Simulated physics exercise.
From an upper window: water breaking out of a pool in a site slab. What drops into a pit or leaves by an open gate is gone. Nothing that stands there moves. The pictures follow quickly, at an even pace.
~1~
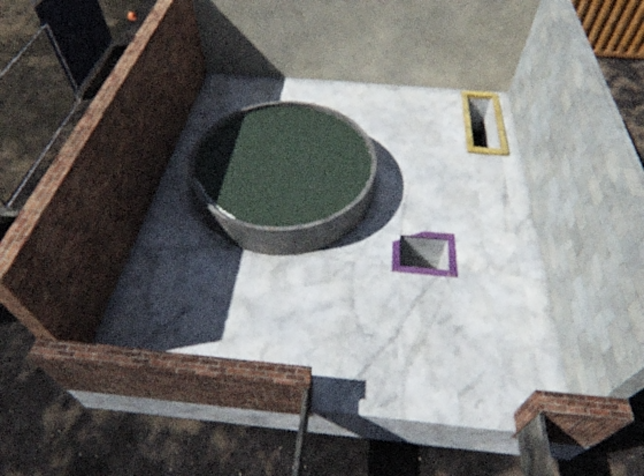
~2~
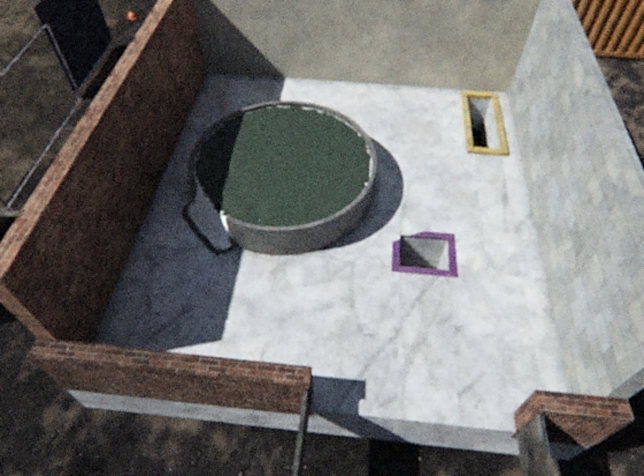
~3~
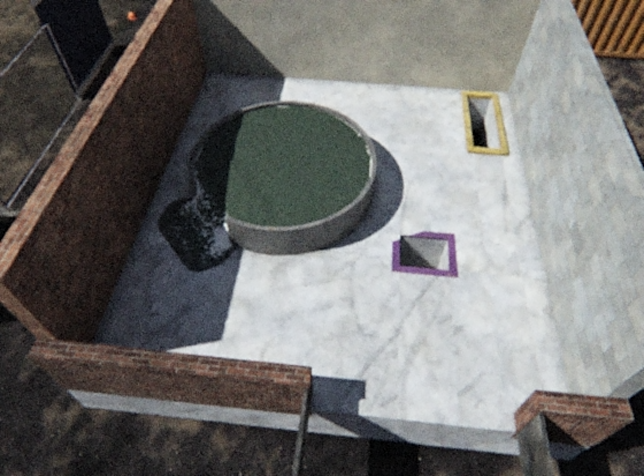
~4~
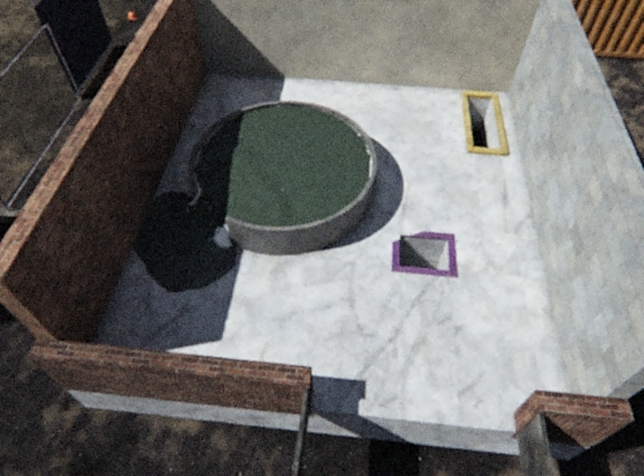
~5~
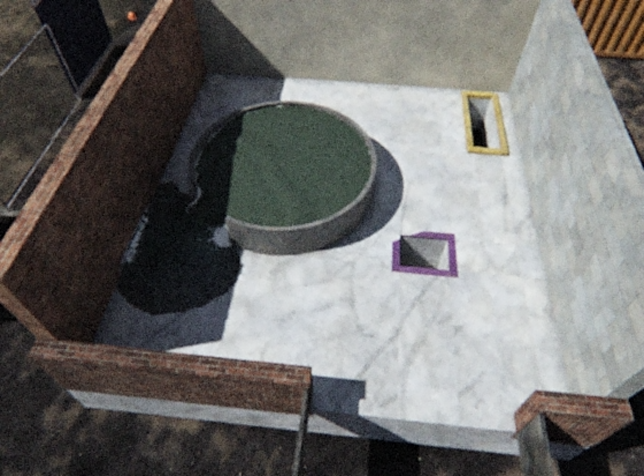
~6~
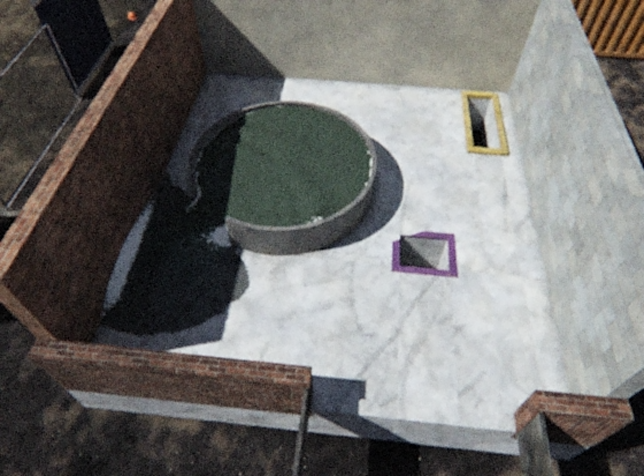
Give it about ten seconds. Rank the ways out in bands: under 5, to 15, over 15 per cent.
The gate takes from 5 to 15 %; the purple pit takes from 5 to 15 %; the yellow pit takes under 5 %.
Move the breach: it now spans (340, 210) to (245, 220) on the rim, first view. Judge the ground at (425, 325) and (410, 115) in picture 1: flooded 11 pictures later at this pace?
As listed: Wet, no water.
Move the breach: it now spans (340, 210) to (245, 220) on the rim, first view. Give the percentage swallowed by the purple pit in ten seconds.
Roughly, in per cent: Purple 0.
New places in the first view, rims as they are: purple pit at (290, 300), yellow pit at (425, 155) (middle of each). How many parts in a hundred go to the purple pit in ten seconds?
In per cent: Purple 12.
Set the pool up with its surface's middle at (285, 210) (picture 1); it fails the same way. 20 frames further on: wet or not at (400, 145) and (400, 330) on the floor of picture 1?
In turn: No water, covered.
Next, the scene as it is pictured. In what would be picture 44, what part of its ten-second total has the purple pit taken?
Near 40 in a hundred.
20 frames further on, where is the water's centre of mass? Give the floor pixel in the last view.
Around (257, 223).
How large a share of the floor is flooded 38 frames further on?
About 75 per cent.
A moment on, water covers 15 % of the floor; the gate 0 %, the purple pit 0 %, the yellow pit 0 %.
Next, water covers 20 % of the floor; the gate 0 %, the purple pit 0 %, the yellow pit 0 %.
Then, water covers 50 % of the floor; the gate 0 %, the purple pit 0 %, the yellow pit 0 %.
Later, water covers 75 % of the floor; the gate 2 %, the purple pit 3 %, the yellow pit 0 %.
In the end, water covers 100 % of the floor; the gate 8 %, the purple pit 8 %, the yellow pit 1 %.
